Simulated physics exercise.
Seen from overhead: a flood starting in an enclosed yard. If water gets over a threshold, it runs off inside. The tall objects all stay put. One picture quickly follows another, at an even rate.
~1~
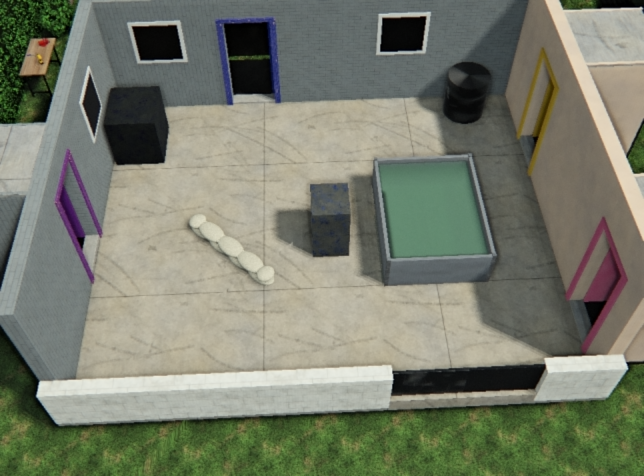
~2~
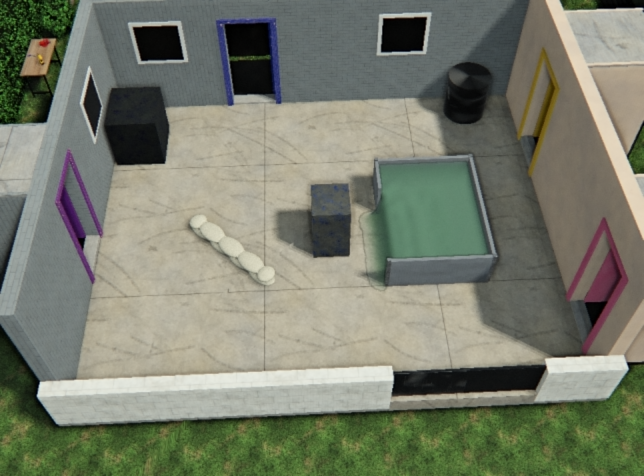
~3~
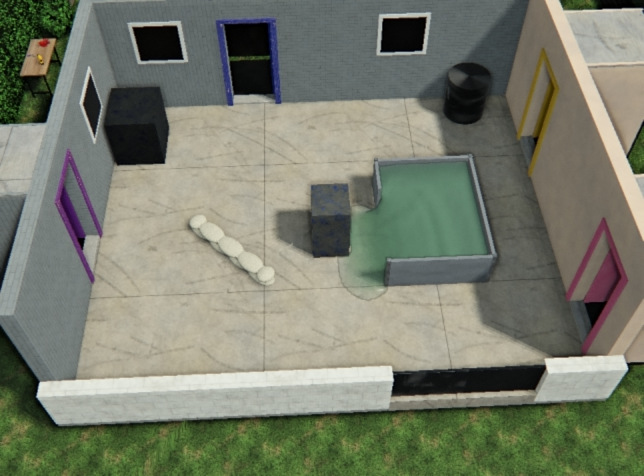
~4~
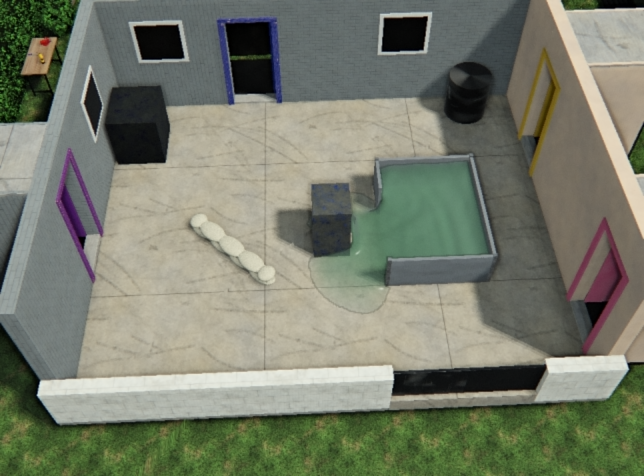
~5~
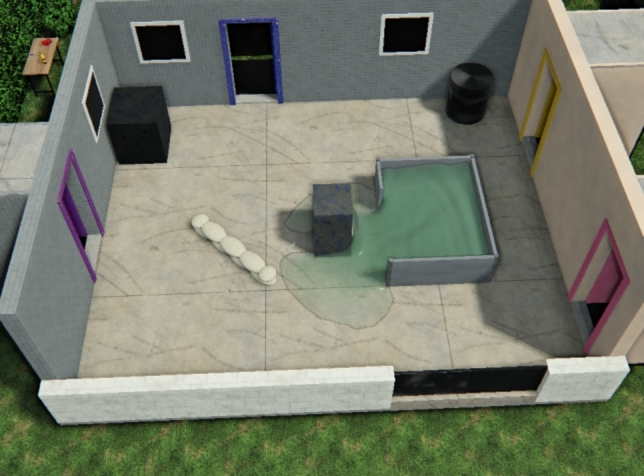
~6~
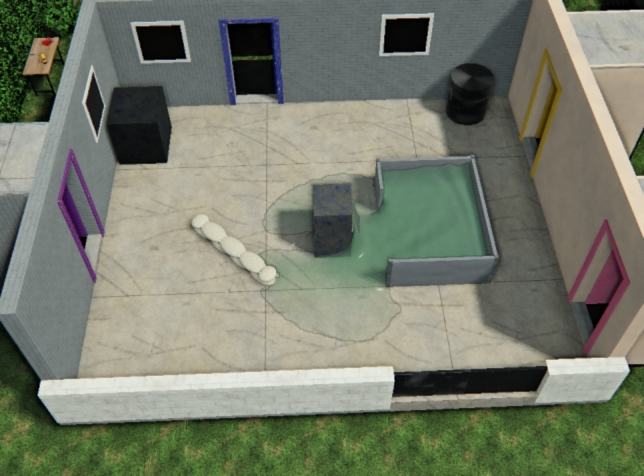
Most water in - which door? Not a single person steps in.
Blue door.
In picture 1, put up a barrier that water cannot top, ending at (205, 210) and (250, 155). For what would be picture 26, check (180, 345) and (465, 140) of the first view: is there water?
Taking the two points in order, the first is swamped and the second is spared.
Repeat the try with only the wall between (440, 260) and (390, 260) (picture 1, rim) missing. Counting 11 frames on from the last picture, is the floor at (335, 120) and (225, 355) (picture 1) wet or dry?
Point one left dry, point two soaked.
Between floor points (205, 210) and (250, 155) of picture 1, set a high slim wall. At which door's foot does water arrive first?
I pick the door marked blue.
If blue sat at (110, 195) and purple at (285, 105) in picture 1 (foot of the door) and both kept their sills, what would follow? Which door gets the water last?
The door marked yellow.
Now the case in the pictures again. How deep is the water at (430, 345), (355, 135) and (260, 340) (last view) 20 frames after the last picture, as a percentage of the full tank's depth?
I'd say around 2 per cent, then 2 per cent, then 4 per cent.
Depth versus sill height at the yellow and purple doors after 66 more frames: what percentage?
Close to 10 per cent for the first one and close to 50 per cent for the second.
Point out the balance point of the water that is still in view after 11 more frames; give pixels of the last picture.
I'd put my finger on (349, 254).
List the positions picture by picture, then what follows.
In the first picture, still water in the tank at (431, 208).
In the second picture, the front is at (379, 286), out from the gap at (384, 239).
In the third picture, the front is at (366, 295), out from the gap at (384, 241).
In the fourth picture, water pours out at (385, 241) and has run to (339, 302).
In the fifth picture, the front is at (291, 284), out from the gap at (386, 242).
In the sixth picture, the front is at (267, 294), out from the gap at (386, 242).
A moment on, water covers 25 % of the floor; yellow door not reached, blue door not reached, purple door not reached, pink door not reached.
Next, water covers 50 % of the floor; yellow door not reached, blue door wet at the sill, nothing in, purple door not reached, pink door not reached.
Then, water covers 60 % of the floor; yellow door not reached, blue door a trickle in, purple door not reached, pink door not reached.
Later, water covers 70 % of the floor; yellow door not reached, blue door some in, purple door wet at the sill, nothing in, pink door wet at the sill, nothing in.
In the end, water covers 85 % of the floor; yellow door wet at the sill, nothing in, blue door some in, purple door wet at the sill, nothing in, pink door wet at the sill, nothing in; the blue door has let in the most.
